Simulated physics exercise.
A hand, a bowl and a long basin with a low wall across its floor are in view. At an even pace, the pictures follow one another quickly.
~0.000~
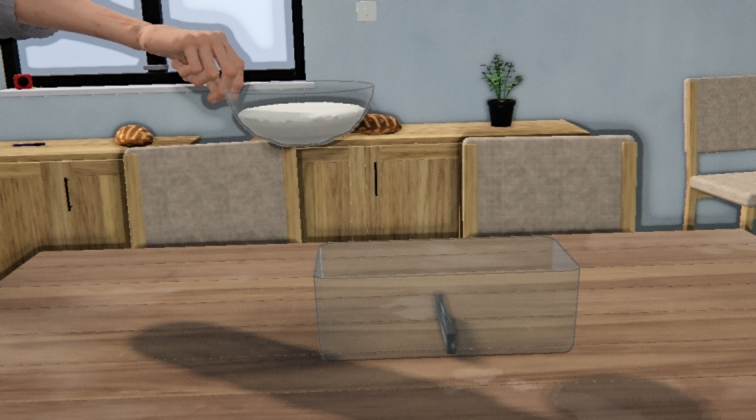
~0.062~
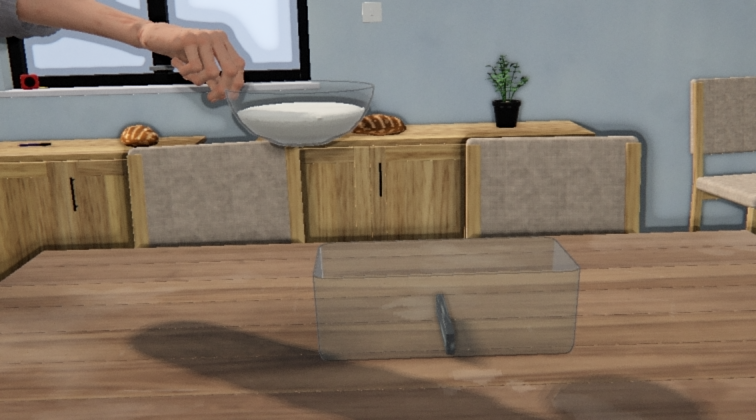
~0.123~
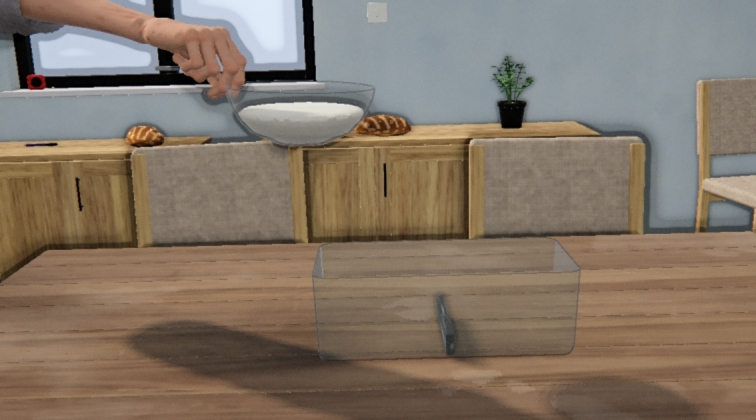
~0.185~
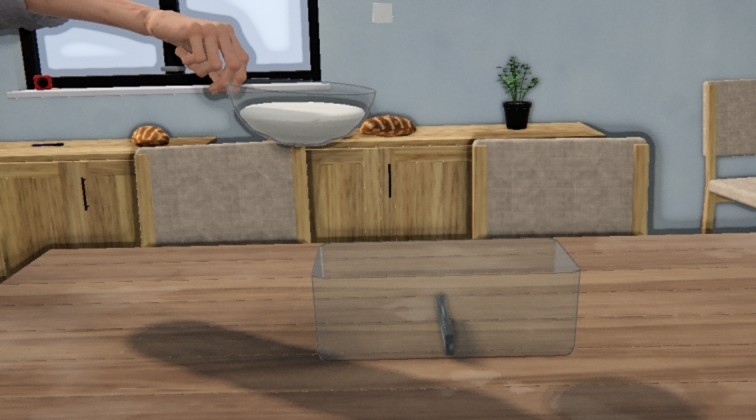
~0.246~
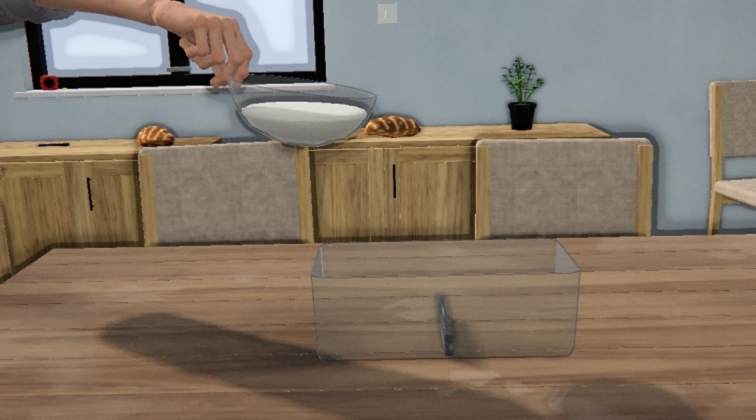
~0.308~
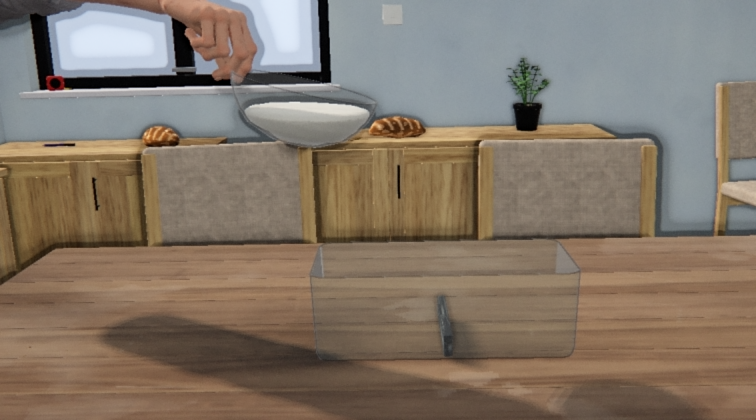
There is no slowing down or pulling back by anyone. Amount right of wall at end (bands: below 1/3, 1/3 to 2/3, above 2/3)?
The share right of the wall falls short of one third.
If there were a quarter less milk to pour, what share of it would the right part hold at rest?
It would be somewhere near 10 %.
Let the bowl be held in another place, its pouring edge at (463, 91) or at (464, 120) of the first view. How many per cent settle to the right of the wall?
85 % and 85 %.
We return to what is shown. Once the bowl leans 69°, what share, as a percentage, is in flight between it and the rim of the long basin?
Estimate: 45 per cent, roughly.
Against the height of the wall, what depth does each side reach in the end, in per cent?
Left side roughly 70, right side roughly 10.
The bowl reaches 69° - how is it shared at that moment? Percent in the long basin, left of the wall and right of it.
On the left 20 per cent, on the right 0 per cent.
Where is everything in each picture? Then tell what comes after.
It leans 0°; its right rim is at (374, 86); the milk meets the walls at (239, 112) and (365, 108); the long basin's rim runs from (317, 261) to (566, 253); the wall's top is at (445, 313), in the first frame.
It leans 1°; its right rim is at (374, 87); the milk meets the walls at (238, 112) and (365, 108), in the second frame.
It leans 2°; its right rim is at (374, 89); the milk meets the walls at (240, 110) and (365, 109), in the third frame.
It leans 5°; its right rim is at (375, 93); the milk meets the walls at (241, 109) and (366, 111), in the fourth frame.
It leans 9°; its right rim is at (376, 98); the milk meets the walls at (242, 108) and (368, 111), in the fifth frame.
It leans 14°; its right rim is at (377, 104); the milk meets the walls at (246, 108) and (371, 112), in the sixth frame.
A moment on, the bowl is tipped part way and 35 per cent is still to pour, 19 is left of the wall and 2 right of it.
Next, the bowl is tipped right over and 0 per cent is still to pour, 82 is left of the wall and 12 right of it.
Then the bowl is tipped right over and 0 per cent is still to pour, 82 is left of the wall and 17 right of it.
Later the bowl is tipped right over and 0 per cent is still to pour, 82 is left of the wall and 17 right of it.
Finally, 82 per cent lies left of the wall, 17 right of it and 1 outside.
